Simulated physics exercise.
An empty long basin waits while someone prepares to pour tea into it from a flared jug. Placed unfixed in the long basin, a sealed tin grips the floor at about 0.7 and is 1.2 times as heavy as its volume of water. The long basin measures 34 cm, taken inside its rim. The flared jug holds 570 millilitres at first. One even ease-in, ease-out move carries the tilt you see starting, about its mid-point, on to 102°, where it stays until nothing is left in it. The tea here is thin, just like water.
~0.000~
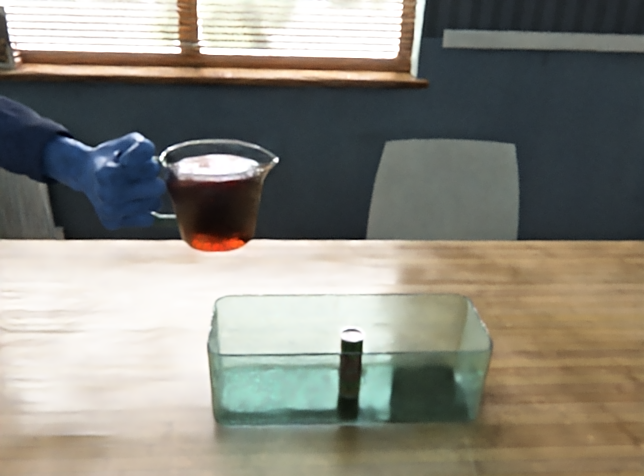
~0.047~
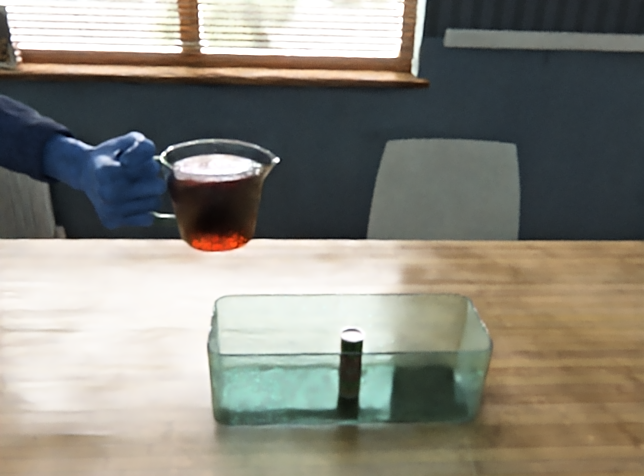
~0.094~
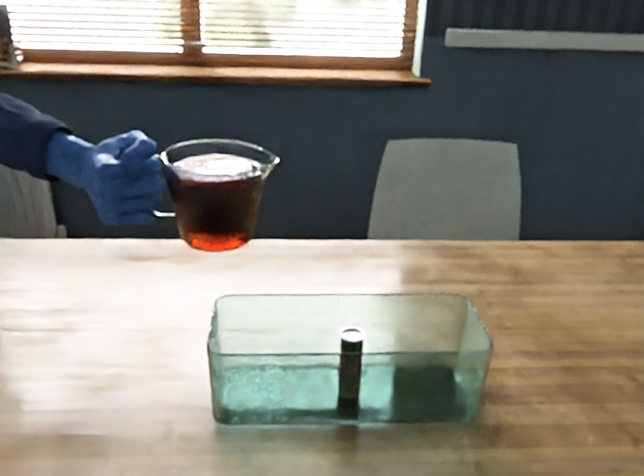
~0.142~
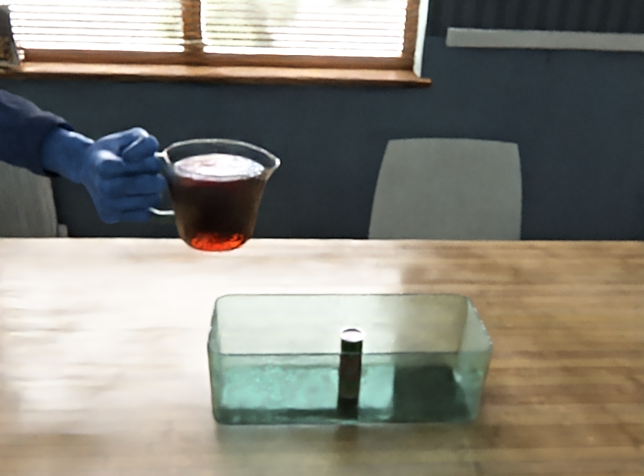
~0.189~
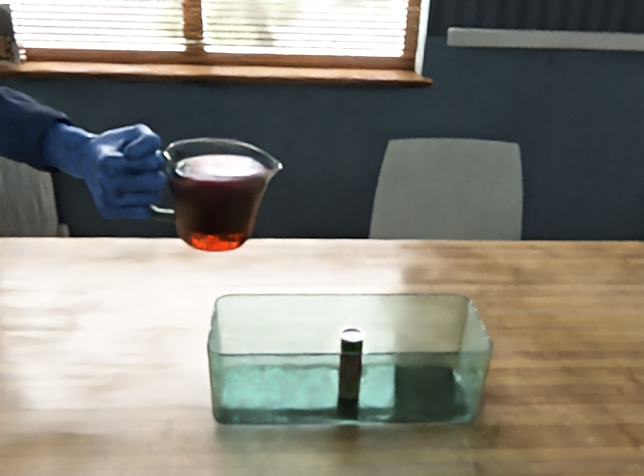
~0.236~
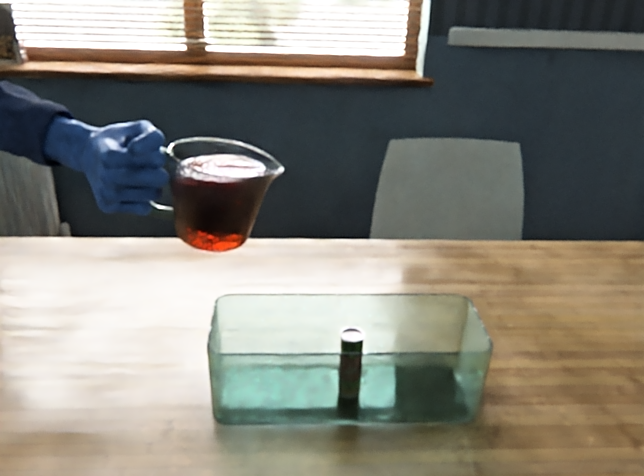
At first, a blue-gloved hand holds a flared glass jug of dark reddish tea level above a wooden table, up and to the left of a small upright tin in a long glass basin. Then the hand slowly tilts the jug slightly to the right, and no tea leaves it.
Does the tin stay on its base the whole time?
It's going to be knocked down.
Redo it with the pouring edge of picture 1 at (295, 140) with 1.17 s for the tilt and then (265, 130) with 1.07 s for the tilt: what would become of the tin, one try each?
In the first try it remains standing; in the second it comes down.
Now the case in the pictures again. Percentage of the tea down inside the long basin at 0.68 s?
The basin holds roughly 6 in a hundred parts at that moment.
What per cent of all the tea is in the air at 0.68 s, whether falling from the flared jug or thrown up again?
About 22 per cent.
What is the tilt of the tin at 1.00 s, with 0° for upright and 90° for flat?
Near 0 degrees.
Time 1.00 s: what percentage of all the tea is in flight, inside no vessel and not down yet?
Close to 22 in every hundred parts.
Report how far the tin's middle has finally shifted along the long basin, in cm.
The middle of the tin ends some 8.5 cm along the basin.
By 0.68 s the tilt is 61° and 72 per cent is still to pour; the tin stands where it began.
By 1.00 s the tilt is 95° and 16 per cent is still to pour; the tin stands 2 cm from where it began.
By 1.33 s the tilt is 102° and 0 per cent is still to pour; the tin lies on its side.
By 1.70 s the tilt is 102° and 0 per cent is still to pour; the tin lies on its side.
At rest the tin lies on its side.
